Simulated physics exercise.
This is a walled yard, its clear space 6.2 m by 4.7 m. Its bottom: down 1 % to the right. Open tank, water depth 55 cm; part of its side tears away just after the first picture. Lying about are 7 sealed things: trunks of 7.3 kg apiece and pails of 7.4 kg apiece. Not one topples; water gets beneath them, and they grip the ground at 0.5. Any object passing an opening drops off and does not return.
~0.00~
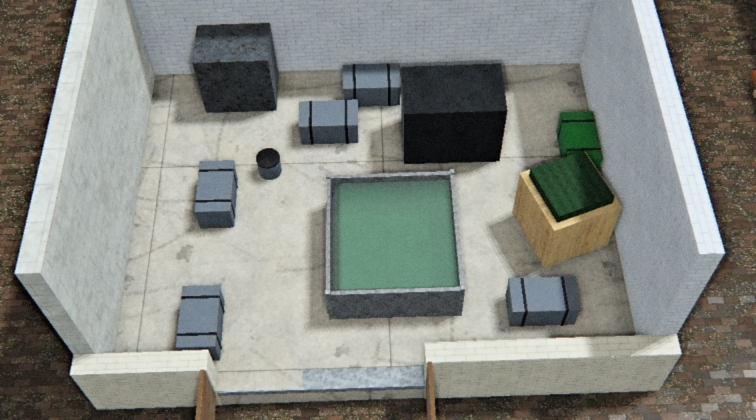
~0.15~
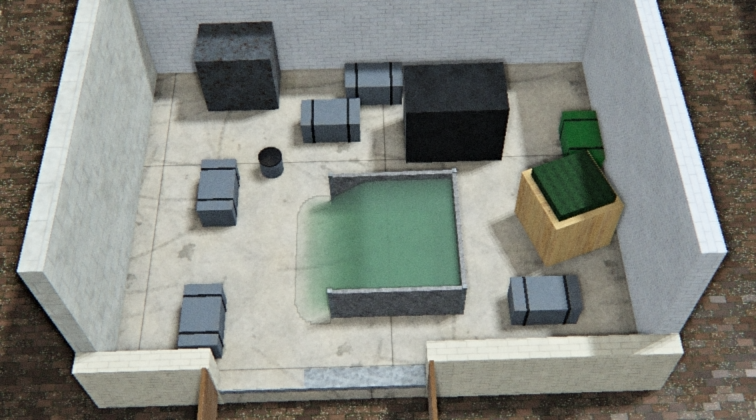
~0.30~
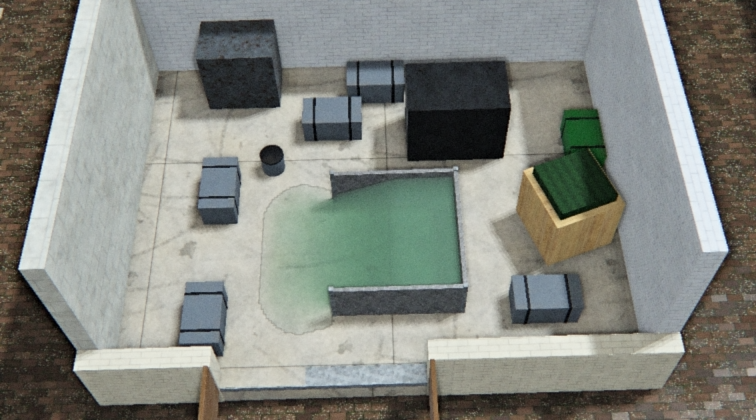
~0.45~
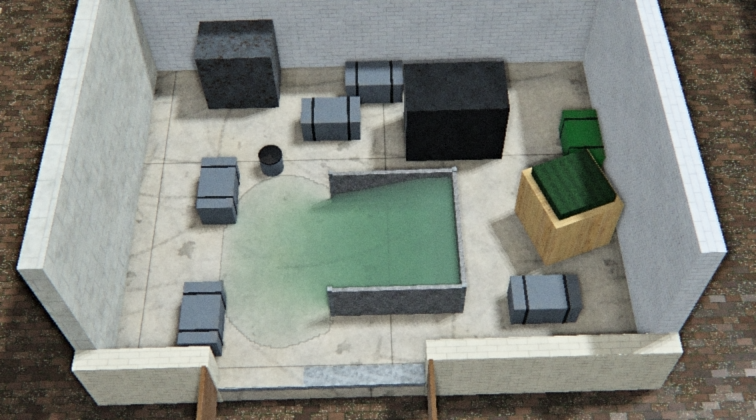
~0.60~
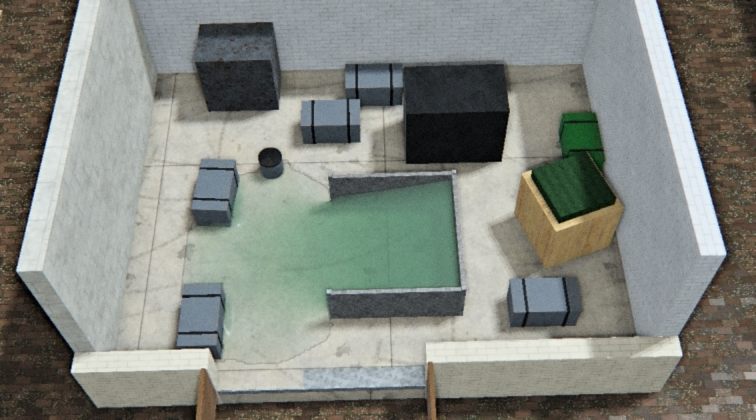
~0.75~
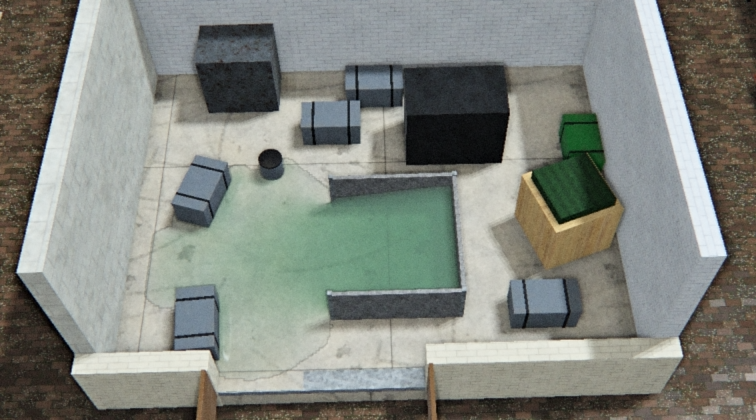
The clip shows a walled yard where the left side of a tank of green water opens, and the water spreads leftward across the floor, reaching two gray trunks on the left, which then shift slightly.
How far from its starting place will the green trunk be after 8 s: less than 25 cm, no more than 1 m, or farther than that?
Displacement: Negligible.
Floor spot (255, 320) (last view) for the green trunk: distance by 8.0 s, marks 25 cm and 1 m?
From that spot, it is pushed far off.
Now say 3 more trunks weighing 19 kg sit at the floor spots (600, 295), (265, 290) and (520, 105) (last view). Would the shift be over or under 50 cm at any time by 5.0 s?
Going through them in the order asked, they come out shy of the mark, clear of the mark and shy of the mark.
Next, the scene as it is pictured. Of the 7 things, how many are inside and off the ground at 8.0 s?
I get 4.
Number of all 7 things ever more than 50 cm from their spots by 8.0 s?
I count 5.
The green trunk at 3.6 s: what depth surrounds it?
I'd say around 0 cm.
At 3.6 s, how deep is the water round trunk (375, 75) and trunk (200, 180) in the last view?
1 and 18 cm.
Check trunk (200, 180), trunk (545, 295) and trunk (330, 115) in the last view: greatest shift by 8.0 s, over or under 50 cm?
Beyond the limit, then within the limit, then beyond the limit.
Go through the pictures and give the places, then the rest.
The green trunk at (581, 135), on the bottom; water covers 2.3 m2; 0 of 7 have shifted, in the first frame.
The green trunk at (583, 134), on the bottom; water covers 3.1 m2; 0 of 7 have shifted, in the second frame.
The green trunk at (585, 133) rests on the ground; water covers 4.1 m2; 0 of 7 have shifted, in the third frame.
The green trunk at (584, 133), on the bottom; water covers 5.3 m2; 0 of 7 have shifted, in the fourth frame.
The green trunk at (583, 136), on the bottom; water covers 6.4 m2; 0 of 7 have shifted, in the fifth frame.
The green trunk at (584, 137), on the bottom; water covers 7.7 m2; 2 of 7 have shifted, in the sixth frame.
After 1.6 s the green trunk is near (584, 137), 0.0 m from its start, aground; 0 of 7 are out; 2 afloat.
After 3.6 s the green trunk is near (584, 137), 0.0 m from its start, aground; 0 of 7 are out; 2 afloat.
After 5.6 s the green trunk is near (584, 137), 0.0 m from its start, aground; 1 of 7 are out; 3 afloat.
After 8.0 s the green trunk is near (584, 142), 0.1 m from its start, afloat; 1 of 7 are out; 4 afloat.
